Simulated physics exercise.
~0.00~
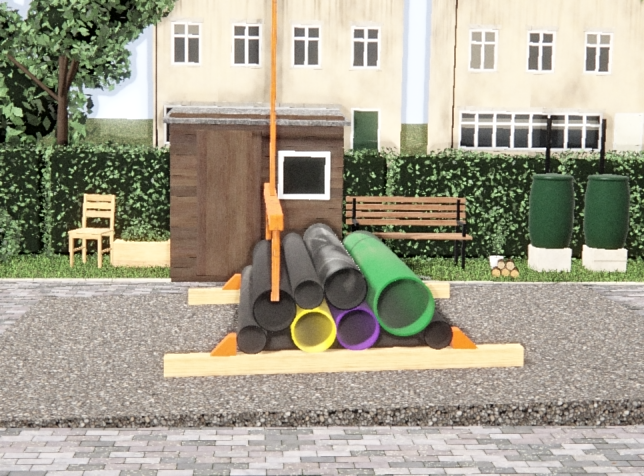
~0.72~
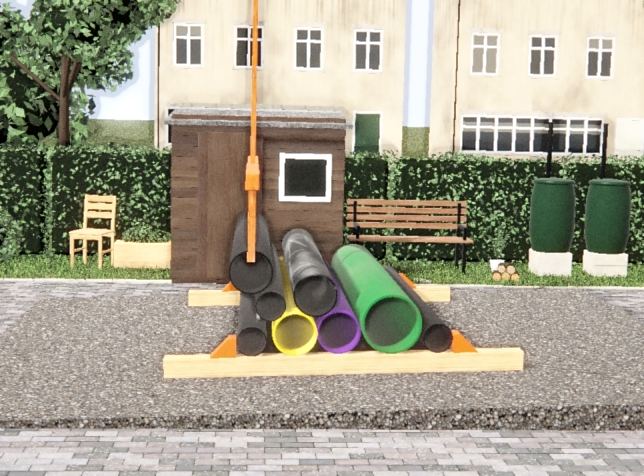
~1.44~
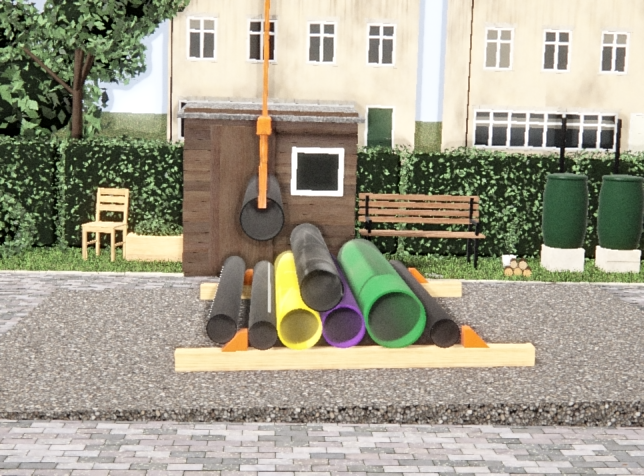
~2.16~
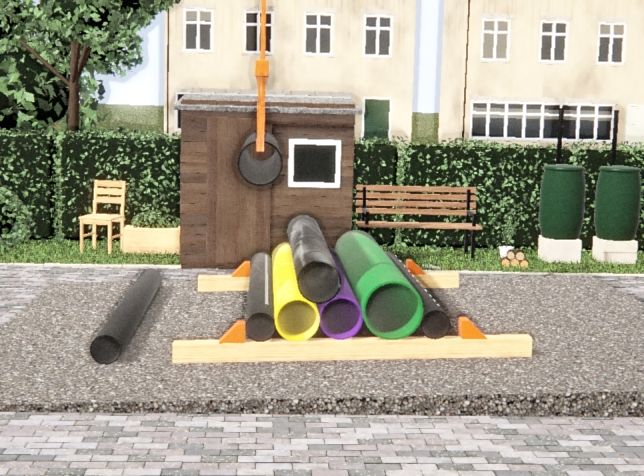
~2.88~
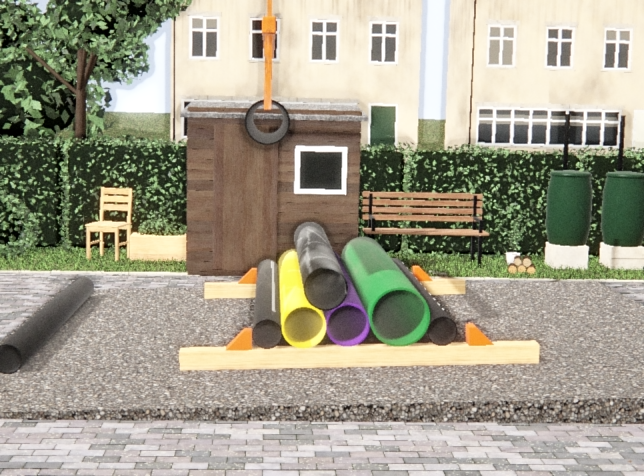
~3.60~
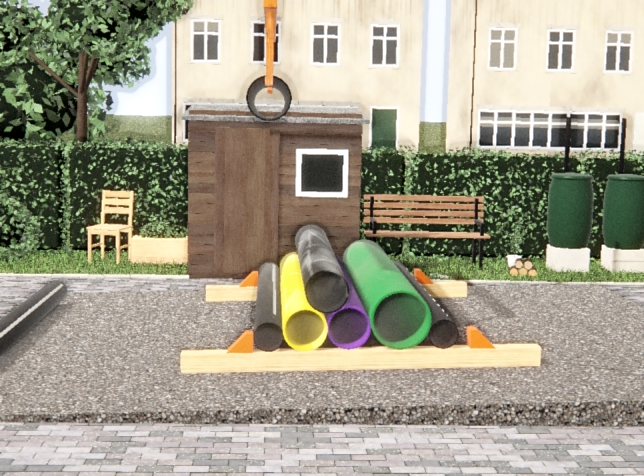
On a gravel pad in front of a brown wooden shed, seen from the front by a slightly swaying camera, pipes lie stacked across timber bearers between orange chocks. Most are dark, with a yellow and a purple one at the bottom and a large green one on the right. An orange lifting beam draws a dark pipe up from the left side, and the green, yellow and purple pipes shift left. Another dark pipe rolls off leftward across the gravel towards the edge of view. The remaining pipes sit still while the hooked one rises above the shed roof.
